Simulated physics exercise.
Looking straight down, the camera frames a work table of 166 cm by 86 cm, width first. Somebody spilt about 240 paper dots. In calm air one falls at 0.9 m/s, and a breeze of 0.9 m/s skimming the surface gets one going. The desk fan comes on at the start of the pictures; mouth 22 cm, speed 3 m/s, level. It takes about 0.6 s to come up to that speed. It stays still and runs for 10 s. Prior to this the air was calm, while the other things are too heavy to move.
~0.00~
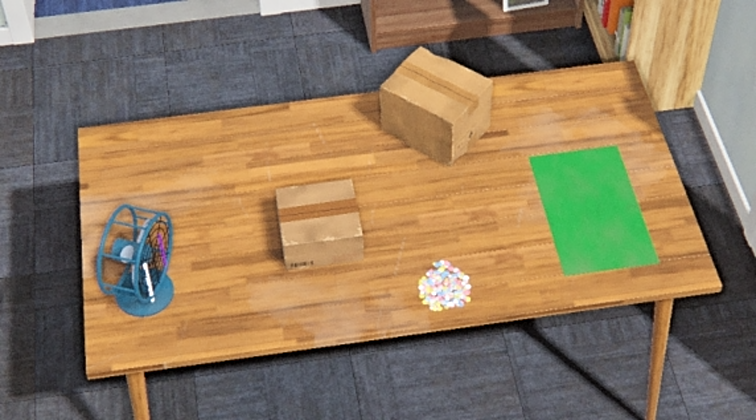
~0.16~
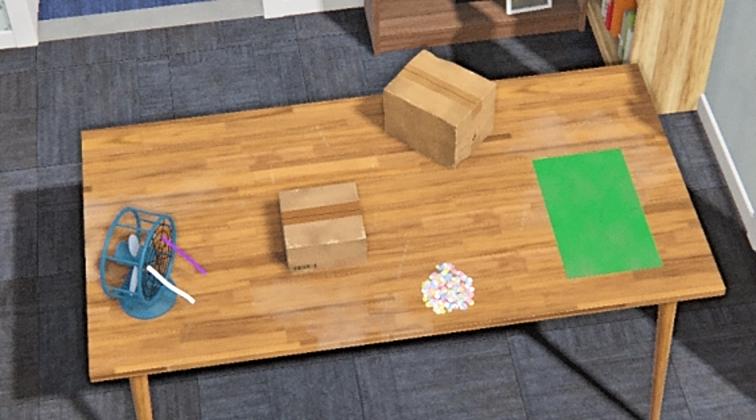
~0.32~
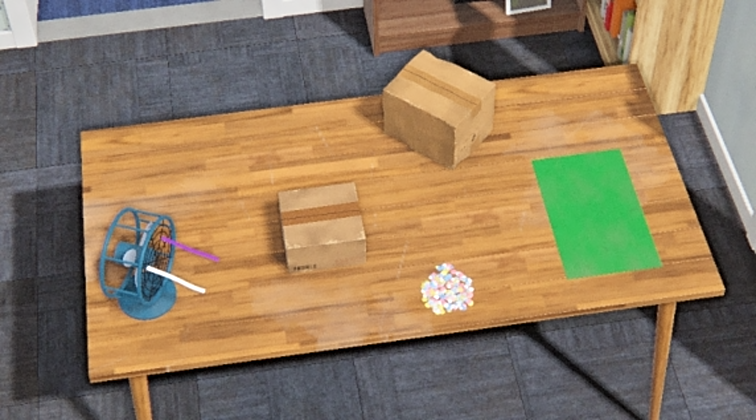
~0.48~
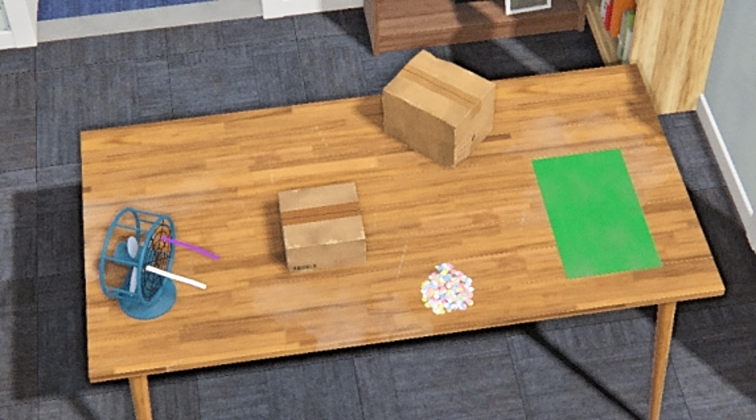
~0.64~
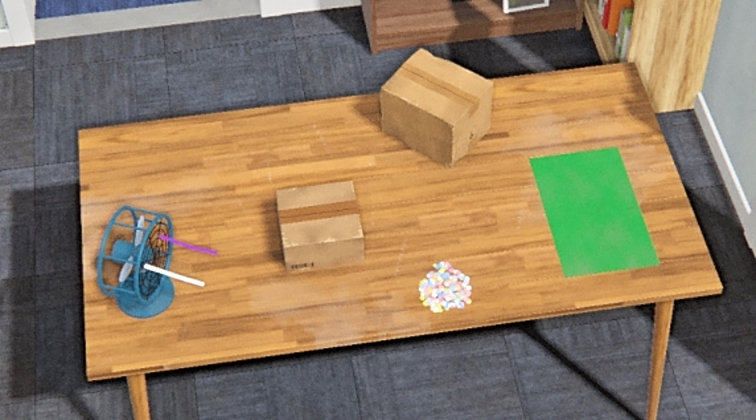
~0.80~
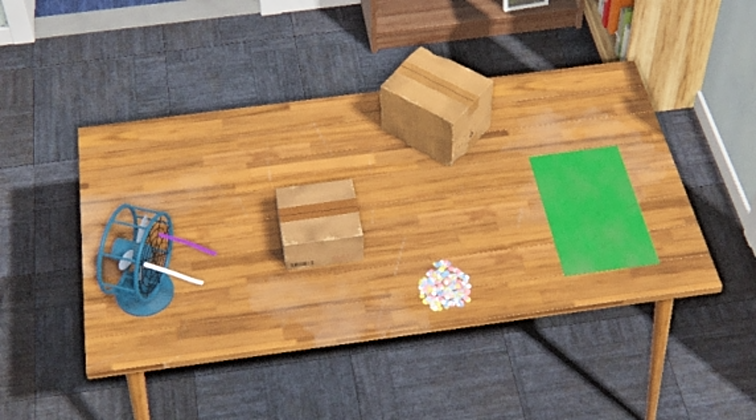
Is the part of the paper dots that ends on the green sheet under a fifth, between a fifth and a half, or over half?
One fifth up to one half.
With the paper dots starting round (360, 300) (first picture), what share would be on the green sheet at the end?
Share at the end: About 20 %.
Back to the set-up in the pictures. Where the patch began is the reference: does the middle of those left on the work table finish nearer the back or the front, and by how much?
The middle ends nearer the back side, some 5 cm from where the patch began.
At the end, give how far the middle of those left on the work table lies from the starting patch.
The middle is roughly 35 cm from where it started.
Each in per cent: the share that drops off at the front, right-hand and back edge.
Roughly 20 % front, 0 % right-hand, 0 % back.
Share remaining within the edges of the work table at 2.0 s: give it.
Around 80 %.
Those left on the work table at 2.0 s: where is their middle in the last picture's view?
Around (562, 252).
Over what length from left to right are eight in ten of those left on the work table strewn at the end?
Looks like some 40 cm to me.
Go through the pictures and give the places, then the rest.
The middle of the paper dots is near (446, 288), none has stirred yet and the mouth of the desk fan is at (136, 253), in the first frame.
The middle of the paper dots is near (449, 291), none has stirred yet and the green sheet is centred on (595, 212), in the second frame.
The middle of the paper dots is near (448, 291), none has stirred yet, the top of a box is at (321, 215) and the top of a box is at (439, 86), in the third frame.
The middle of the paper dots is near (448, 291) and none has stirred yet, in the fourth frame.
The middle of the paper dots is near (446, 289) and none has stirred yet, in the fifth frame.
The middle of the paper dots is near (446, 288) and none has stirred yet, in the sixth frame.
After 2.0 s, 30 % are on the green sheet; the middle of those still in play is near (568, 254); 68 % have settled or left.
After 3.2 s, 31 % are on the green sheet; the middle of those still in play is near (562, 252); 99 % have settled or left.
After 5.5 s, 31 % are on the green sheet; the middle of those still in play is near (562, 252); 99 % have settled or left.
After 10.0 s, at the end, 31 % are on the green sheet; the middle of those still in play is near (562, 252).
